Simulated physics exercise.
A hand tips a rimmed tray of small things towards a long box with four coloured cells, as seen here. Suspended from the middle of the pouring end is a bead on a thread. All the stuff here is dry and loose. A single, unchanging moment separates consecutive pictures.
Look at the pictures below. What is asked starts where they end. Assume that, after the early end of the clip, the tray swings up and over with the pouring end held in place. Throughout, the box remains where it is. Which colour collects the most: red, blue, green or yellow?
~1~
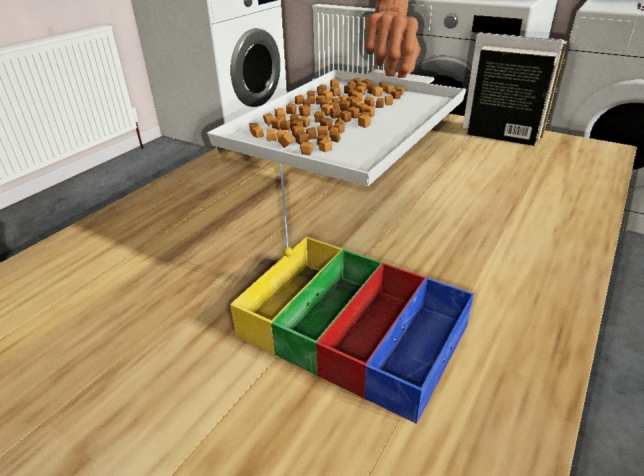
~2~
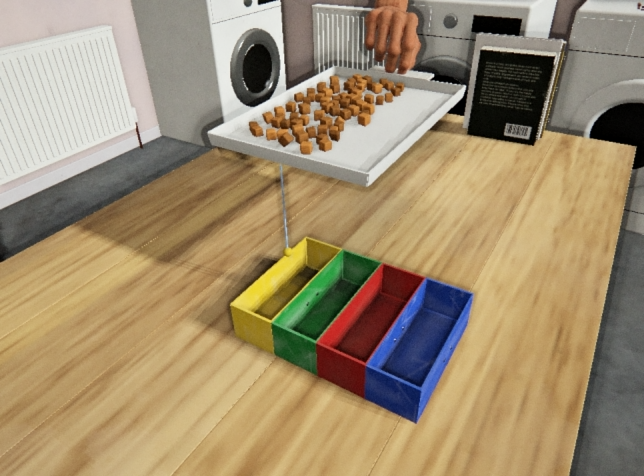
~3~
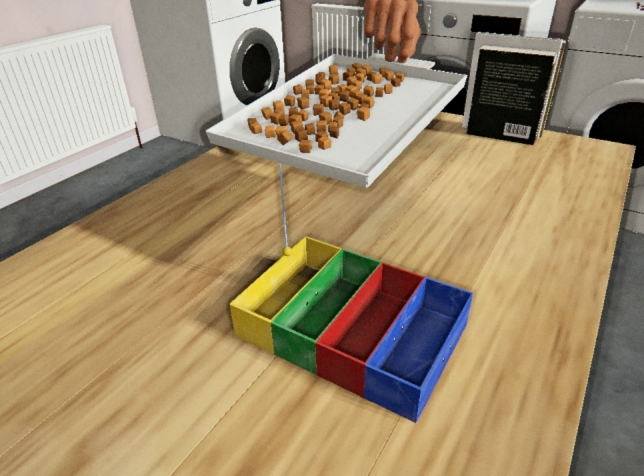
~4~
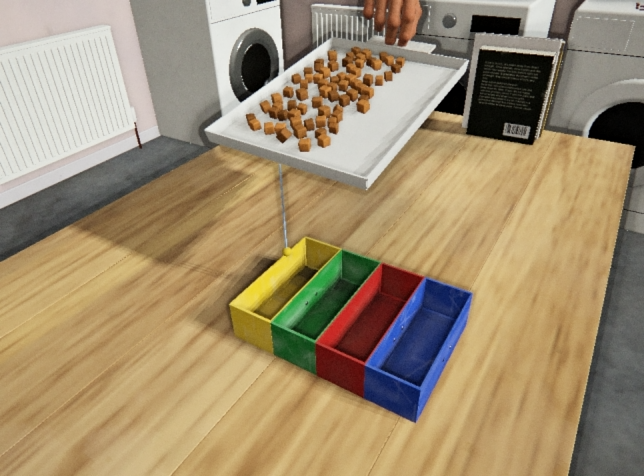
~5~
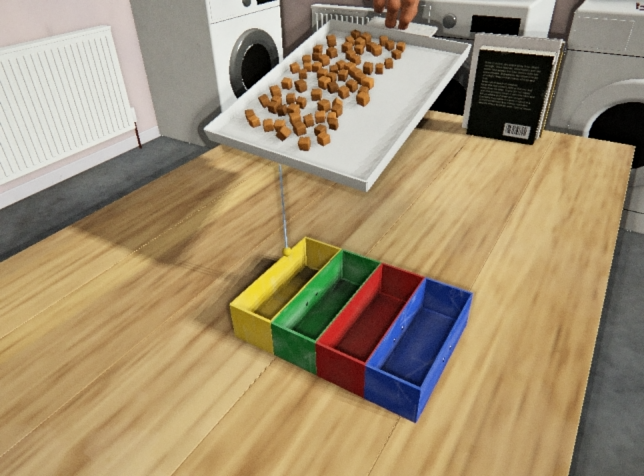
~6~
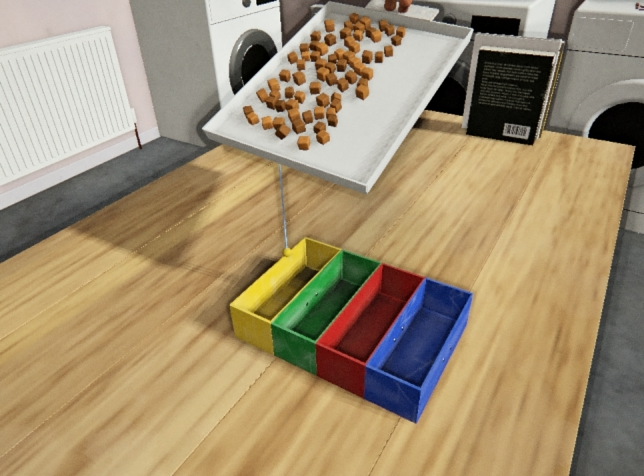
Green.
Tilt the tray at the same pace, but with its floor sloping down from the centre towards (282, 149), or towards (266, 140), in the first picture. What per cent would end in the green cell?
First case around 0 per cent, second case 0 per cent.
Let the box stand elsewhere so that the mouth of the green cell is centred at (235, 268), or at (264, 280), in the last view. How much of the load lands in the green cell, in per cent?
First position: Some 10 %; second position: Some 30 %.
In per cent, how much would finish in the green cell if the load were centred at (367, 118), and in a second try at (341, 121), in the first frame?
Try 1: 30 %; try 2: 40 %.
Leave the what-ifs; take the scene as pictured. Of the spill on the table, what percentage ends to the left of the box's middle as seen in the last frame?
I'd put it at close to 100 per cent.
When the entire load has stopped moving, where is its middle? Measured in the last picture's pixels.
The centre comes to rest near (304, 333).
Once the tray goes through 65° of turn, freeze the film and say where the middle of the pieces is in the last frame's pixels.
Near (309, 134).
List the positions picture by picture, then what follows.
Corners of the pouring end (210, 132) and (368, 172), level; middle of the load (334, 107), brown sugar cubes; bead on its thread (288, 252); yellow cell (253, 326); green cell (295, 345); red cell (341, 367); blue cell (392, 391), in the first picture.
Corners of the pouring end (210, 132) and (368, 172), level; middle of the load (334, 105), in the second picture.
Corners of the pouring end (209, 131) and (367, 174), tipped barely, lowest at the right corner; middle of the load (333, 98), in the third picture.
Corners of the pouring end (207, 129) and (366, 177), tipped a little, lowest at the right corner; middle of the load (332, 88), in the fourth picture.
Corners of the pouring end (206, 128) and (366, 180), tipped a little, lowest at the right corner; middle of the load (332, 78), in the fifth picture.
Corners of the pouring end (205, 128) and (366, 183), tipped clearly, lowest at the right corner; middle of the load (330, 68); yellow cell (252, 326); green cell (294, 346); red cell (340, 367); blue cell (392, 391), in the sixth picture.
Just after the last frame, tray tipped steeply; every one on the tray.
A moment on, tray tipped past a quarter turn; the larger part on the tray; about a tenth in the green cell; just a few in the blue cell; just a few in the yellow cell; just a few falling or outside the box.
Further on, tray tipped past a quarter turn; roughly a third in the green cell; roughly a quarter in the yellow cell; about a tenth in the red cell; about a tenth in the blue cell; roughly a quarter falling or outside the box.
When it is over, tray tipped past a quarter turn; roughly a third in the green cell; roughly a quarter in the yellow cell; about a tenth in the red cell; about a tenth in the blue cell; roughly a quarter outside the box.
